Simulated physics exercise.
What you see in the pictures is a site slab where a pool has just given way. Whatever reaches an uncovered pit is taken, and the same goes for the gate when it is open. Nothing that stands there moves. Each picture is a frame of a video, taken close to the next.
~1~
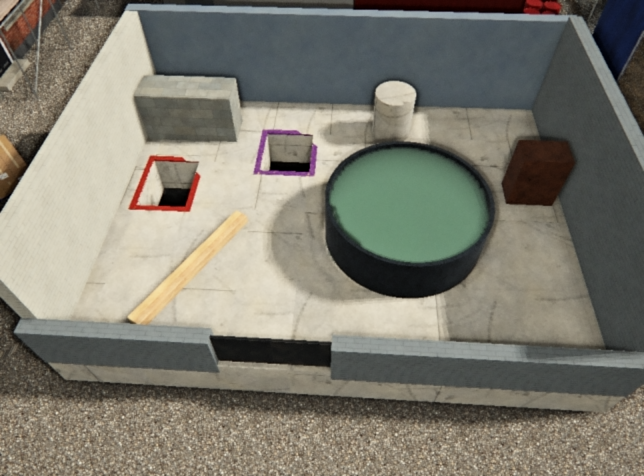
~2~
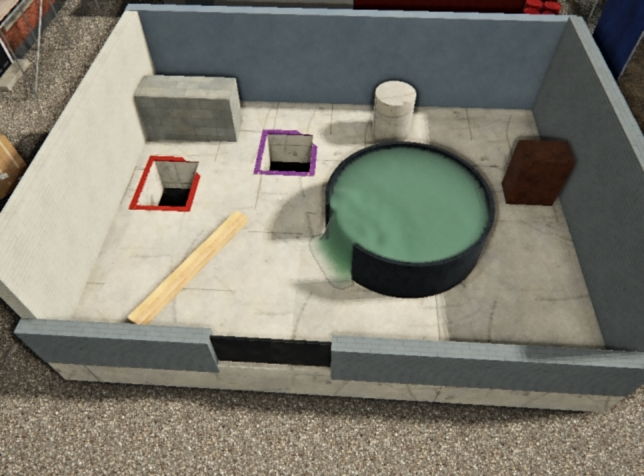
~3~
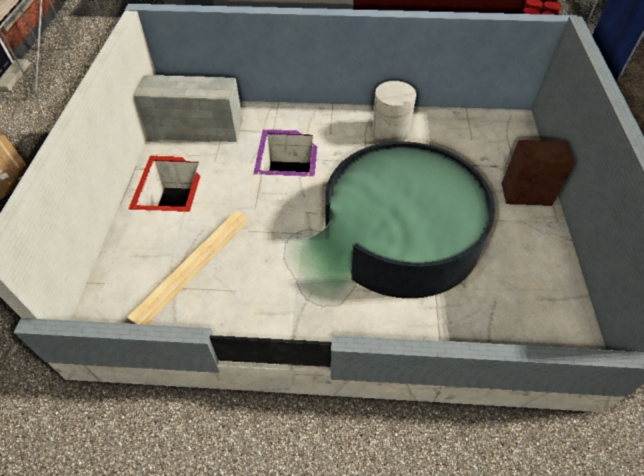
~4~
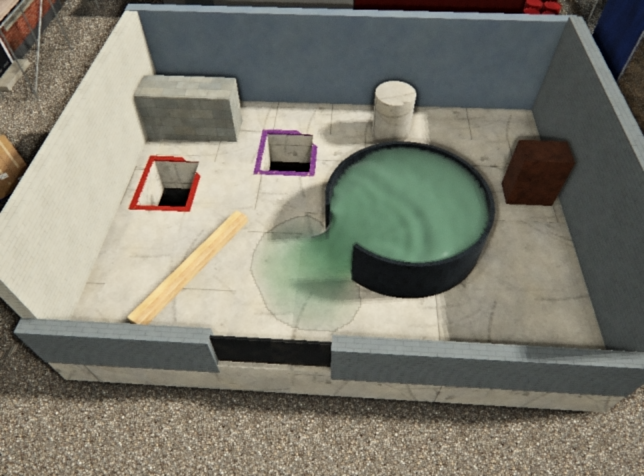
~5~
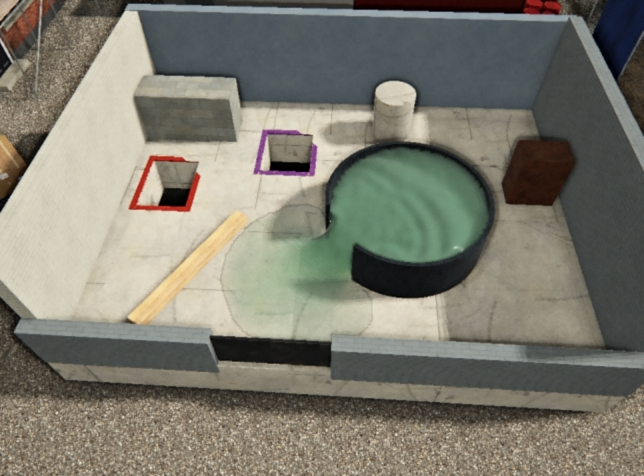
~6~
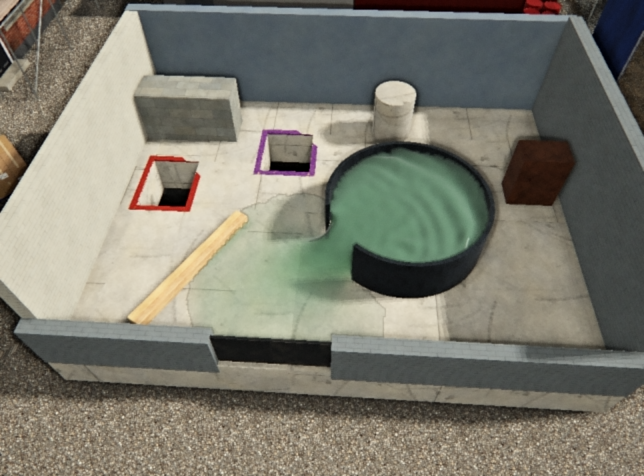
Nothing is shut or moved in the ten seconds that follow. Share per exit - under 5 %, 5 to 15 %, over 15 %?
Gate: Under 5 %. Purple pit: 5 to 15 %. Red pit: Over 15 %.
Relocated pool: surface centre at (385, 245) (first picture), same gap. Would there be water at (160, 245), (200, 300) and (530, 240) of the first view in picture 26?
Spot 1 wetted, spot 2 wetted, spot 3 unwetted.
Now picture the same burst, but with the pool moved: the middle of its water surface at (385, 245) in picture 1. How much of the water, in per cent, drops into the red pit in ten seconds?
The red pit takes 30 per cent.
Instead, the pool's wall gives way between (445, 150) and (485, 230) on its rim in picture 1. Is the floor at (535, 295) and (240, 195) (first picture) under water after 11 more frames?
In order: Swamped and spared.
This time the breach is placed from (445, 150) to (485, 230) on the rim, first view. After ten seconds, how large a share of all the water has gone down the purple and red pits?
In percent: Purple 12, red 8.
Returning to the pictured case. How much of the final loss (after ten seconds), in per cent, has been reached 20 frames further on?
Result, approximate: 10 per cent.
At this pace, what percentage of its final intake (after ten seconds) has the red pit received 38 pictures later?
Roughly 60 per cent.
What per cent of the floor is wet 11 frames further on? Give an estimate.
It works out to about 35 in a hundred.
A moment on, water covers 25 % of the floor; the gate 0 %, the purple pit 0 %, the red pit 0 %.
Next, water covers 35 % of the floor; the gate 0 %, the purple pit 0 %, the red pit 0 %.
Then, water covers 45 % of the floor; the gate 0 %, the purple pit 0 %, the red pit 3 %.
Later, water covers 60 % of the floor; the gate 0 %, the purple pit 3 %, the red pit 15 %.
In the end, water covers 80 % of the floor; the gate 0 %, the purple pit 9 %, the red pit 25 %.
